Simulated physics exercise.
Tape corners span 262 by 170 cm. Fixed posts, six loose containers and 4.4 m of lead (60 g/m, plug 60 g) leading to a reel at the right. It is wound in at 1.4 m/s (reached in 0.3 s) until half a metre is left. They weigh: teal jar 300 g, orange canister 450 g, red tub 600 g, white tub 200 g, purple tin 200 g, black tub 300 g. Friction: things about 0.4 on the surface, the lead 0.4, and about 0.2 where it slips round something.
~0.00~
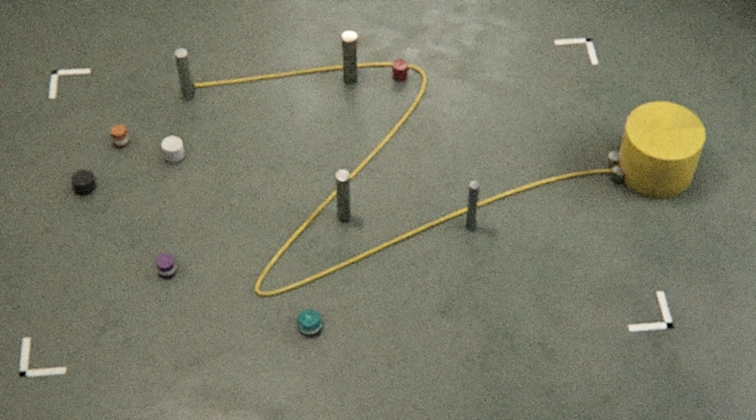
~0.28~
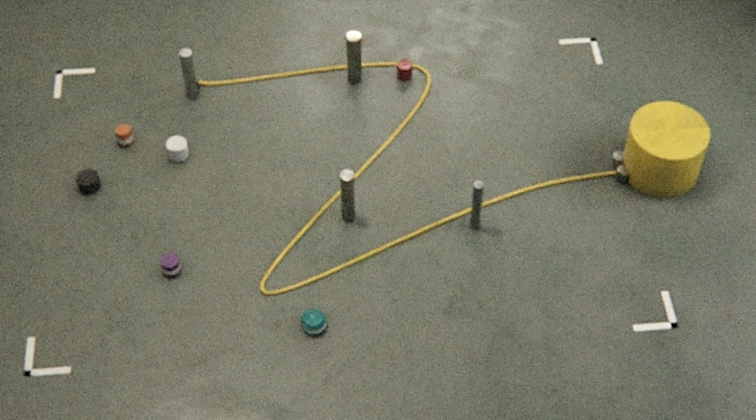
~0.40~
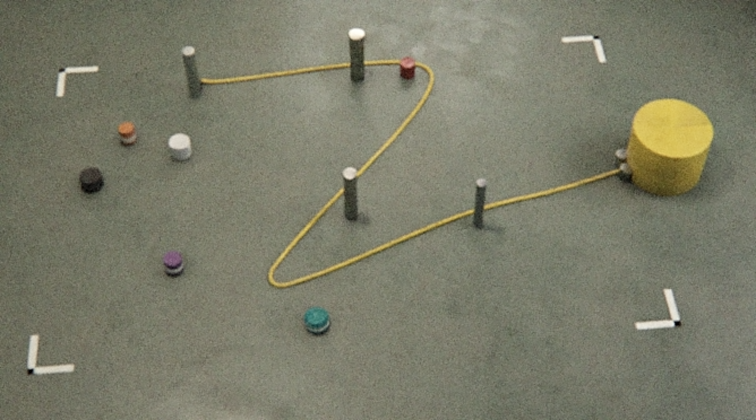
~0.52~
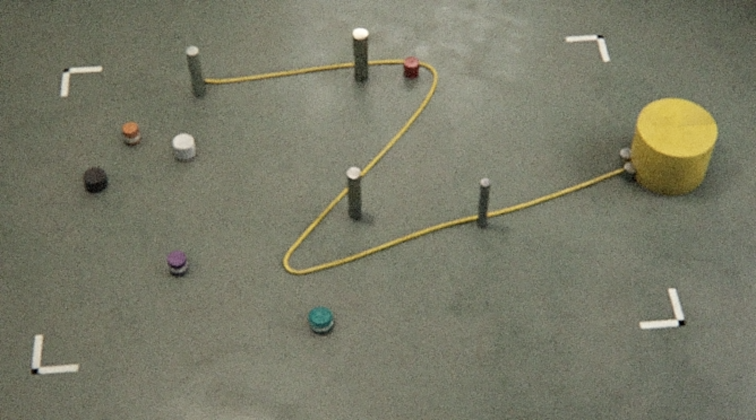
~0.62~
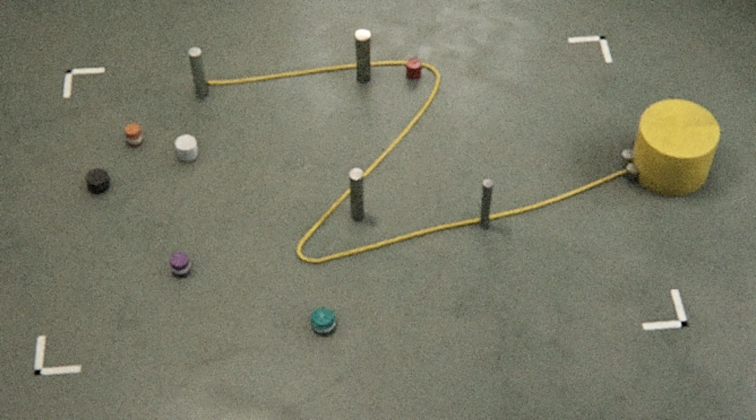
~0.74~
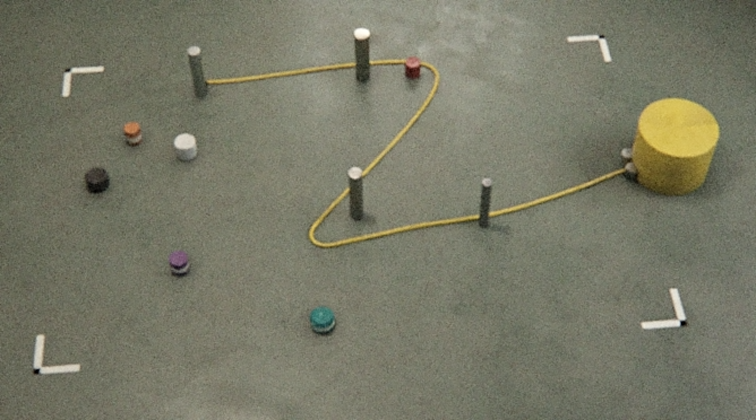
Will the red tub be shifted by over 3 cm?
Result: Red tub moves.
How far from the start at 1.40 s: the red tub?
Red tub 4 cm.
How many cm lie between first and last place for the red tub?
Red tub 4 cm.
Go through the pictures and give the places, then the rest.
The first frame shows red tub (401, 64); posts (343, 175) (349, 36) (181, 53) (475, 185); lead runs through (539, 184) (358, 258) (305, 225) (415, 104) (285, 74).
In the second frame, lead runs through (546, 184) (309, 225) (288, 74).
In the third frame, lead runs through (570, 186) (312, 223) (291, 72).
In the fourth frame, lead runs through (604, 178) (316, 222) (295, 72).
In the fifth frame, lead runs through (634, 169) (319, 223) (298, 73).
The sixth frame shows red tub (413, 62); lead runs through (484, 216) (318, 222) (428, 101) (297, 72).
By 1.4 s, plug at (282, 73); red tub 5 cm off its start.
By 2.1 s, plug at (448, 152); red tub 5 cm off its start.
By 2.7 s, plug at (468, 259); red tub 5 cm off its start at (405, 66).
By 3.4 s, plug at (517, 144); red tub 5 cm off its start.
By 4.2 s, plug at (670, 206); red tub 5 cm off its start at (405, 66).
